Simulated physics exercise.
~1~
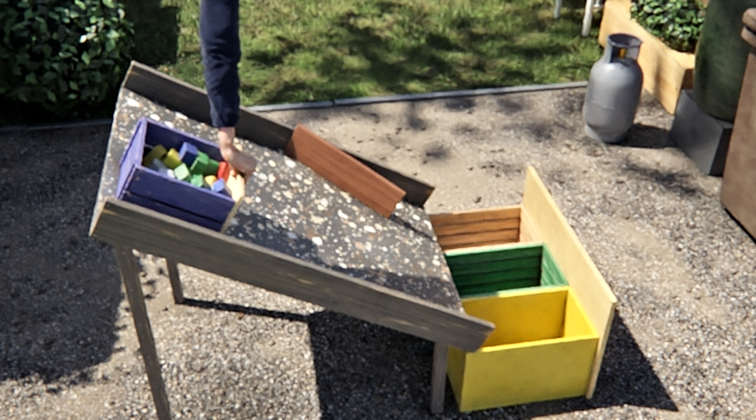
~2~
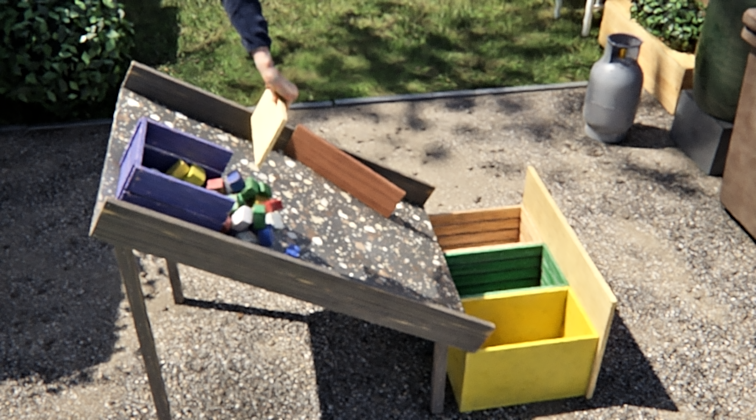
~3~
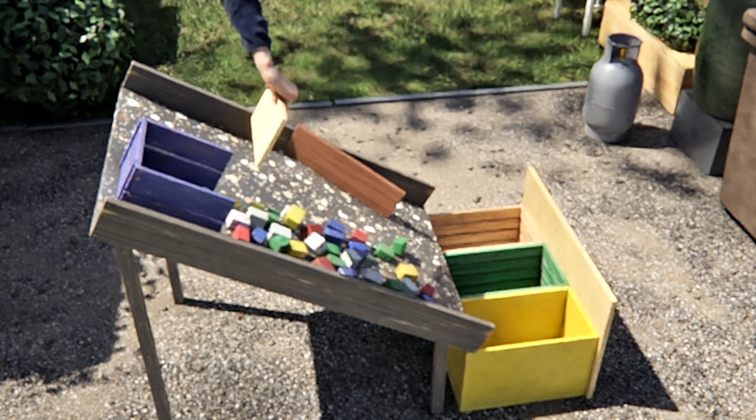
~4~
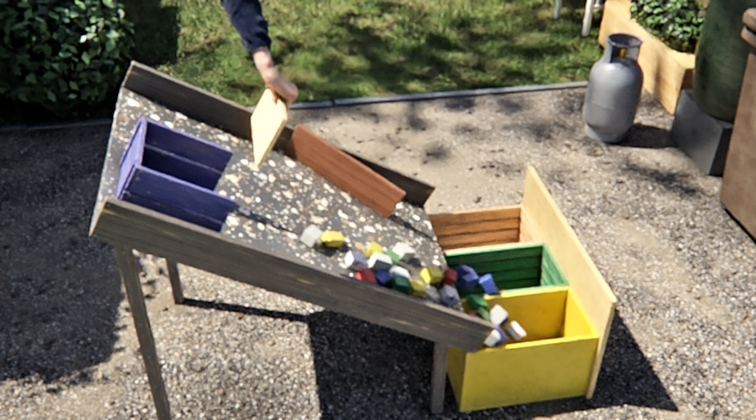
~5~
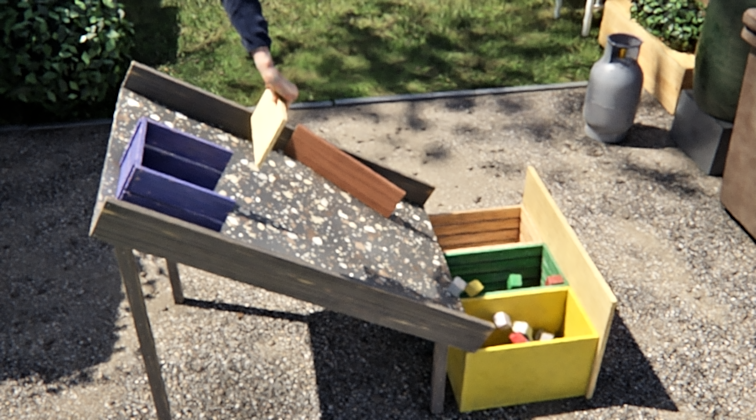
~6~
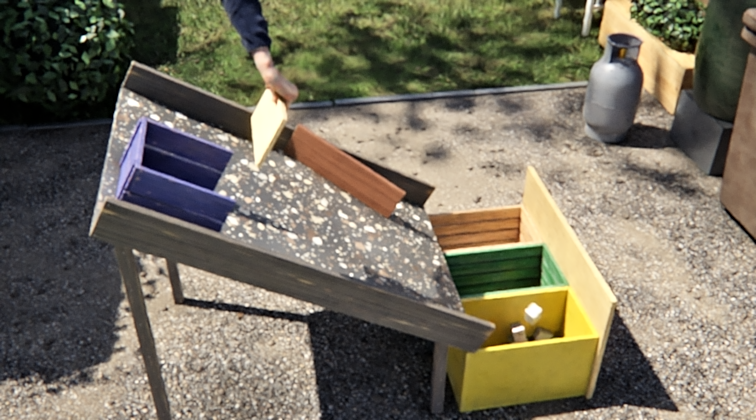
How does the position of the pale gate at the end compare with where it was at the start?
At the start the gate is down at the open side of the blue pen, by the bricks. By the end it is higher and further to the right, held up by the hand near the far edge of the sloping table.
